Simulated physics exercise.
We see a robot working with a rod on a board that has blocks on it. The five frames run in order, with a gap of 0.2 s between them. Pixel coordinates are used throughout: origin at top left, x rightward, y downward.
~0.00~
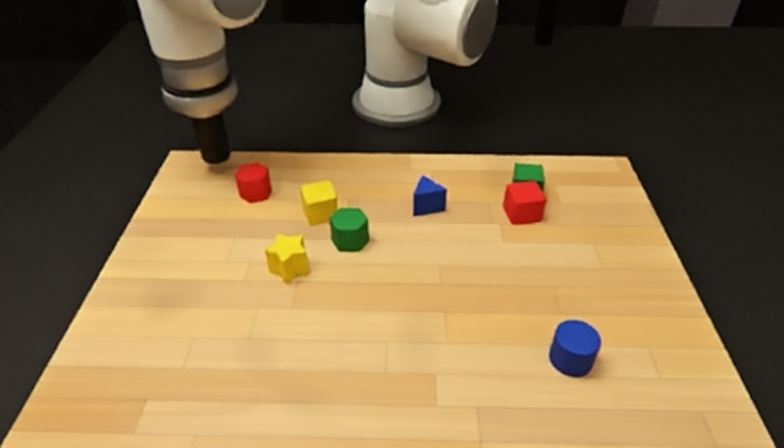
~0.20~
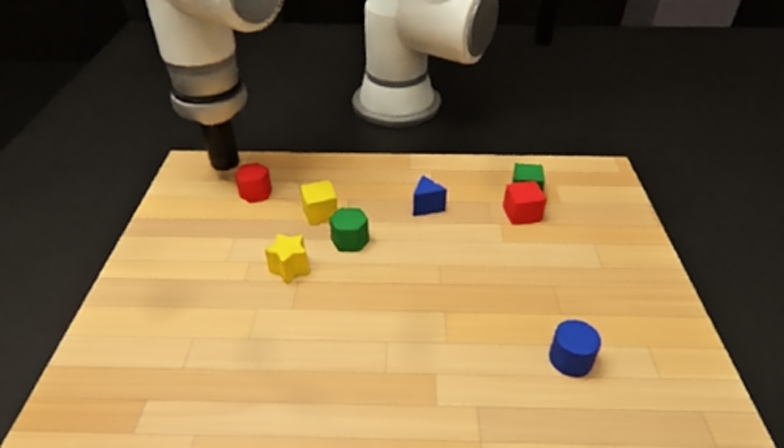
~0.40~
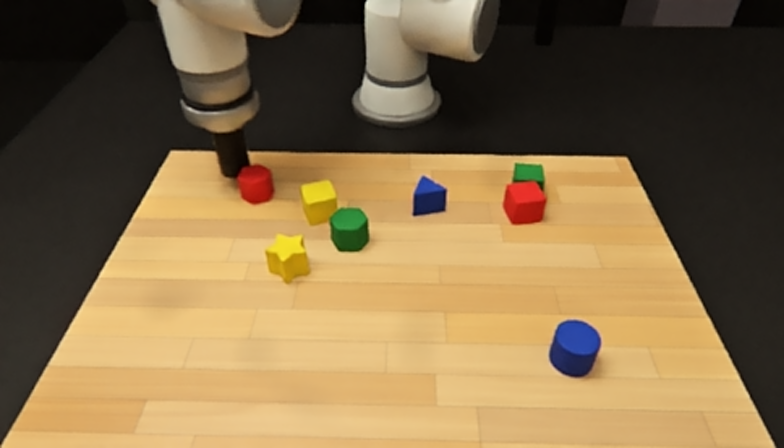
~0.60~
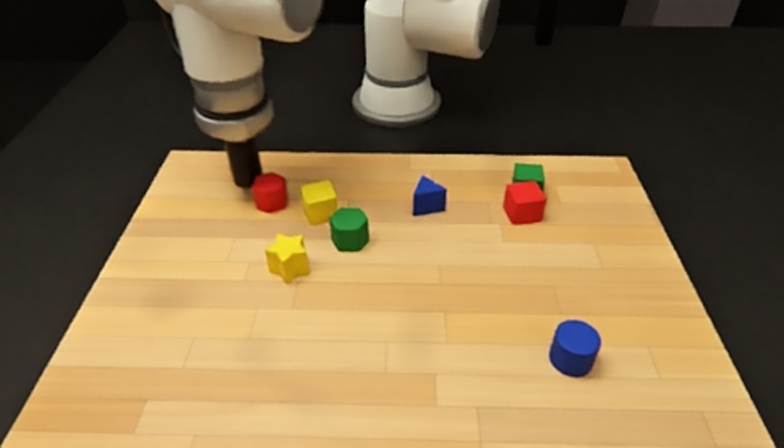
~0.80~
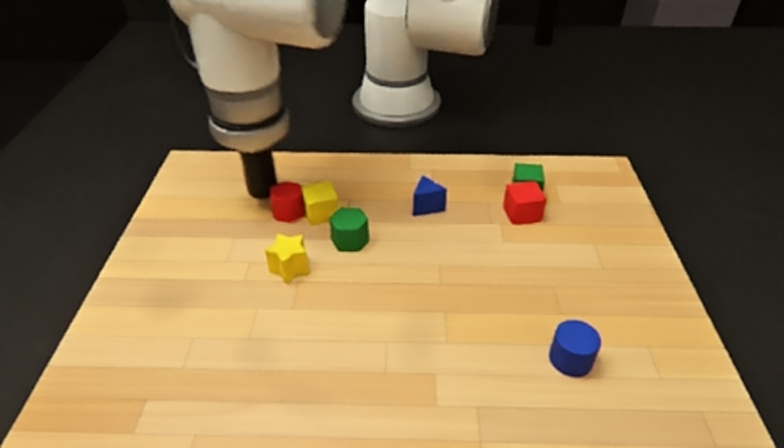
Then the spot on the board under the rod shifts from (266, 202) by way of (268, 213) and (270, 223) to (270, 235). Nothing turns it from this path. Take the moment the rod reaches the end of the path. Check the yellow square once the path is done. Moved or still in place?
The yellow square moves.
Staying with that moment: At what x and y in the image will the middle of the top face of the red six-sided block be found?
At roughly (299, 204).
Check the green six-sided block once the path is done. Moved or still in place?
That block stays.
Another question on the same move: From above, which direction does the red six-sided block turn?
Spin direction: Counter-clockwise.
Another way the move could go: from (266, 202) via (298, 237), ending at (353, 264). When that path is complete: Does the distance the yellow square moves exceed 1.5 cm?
Final answer: Yes.
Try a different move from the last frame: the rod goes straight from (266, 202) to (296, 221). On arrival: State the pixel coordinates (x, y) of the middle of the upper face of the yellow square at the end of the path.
Its top middle: (347, 193).
What follows on the original path. Halfway along, rod at (267, 206); red six-sided block at (295, 200), turned 40° anticlockwise; yellow square at (328, 192), turned 10° anticlockwise.
At the end, rod at (267, 223); red six-sided block at (299, 204), turned 60° anticlockwise; yellow star block not moved; yellow square at (329, 192), turned 15° anticlockwise; green six-sided block not moved.
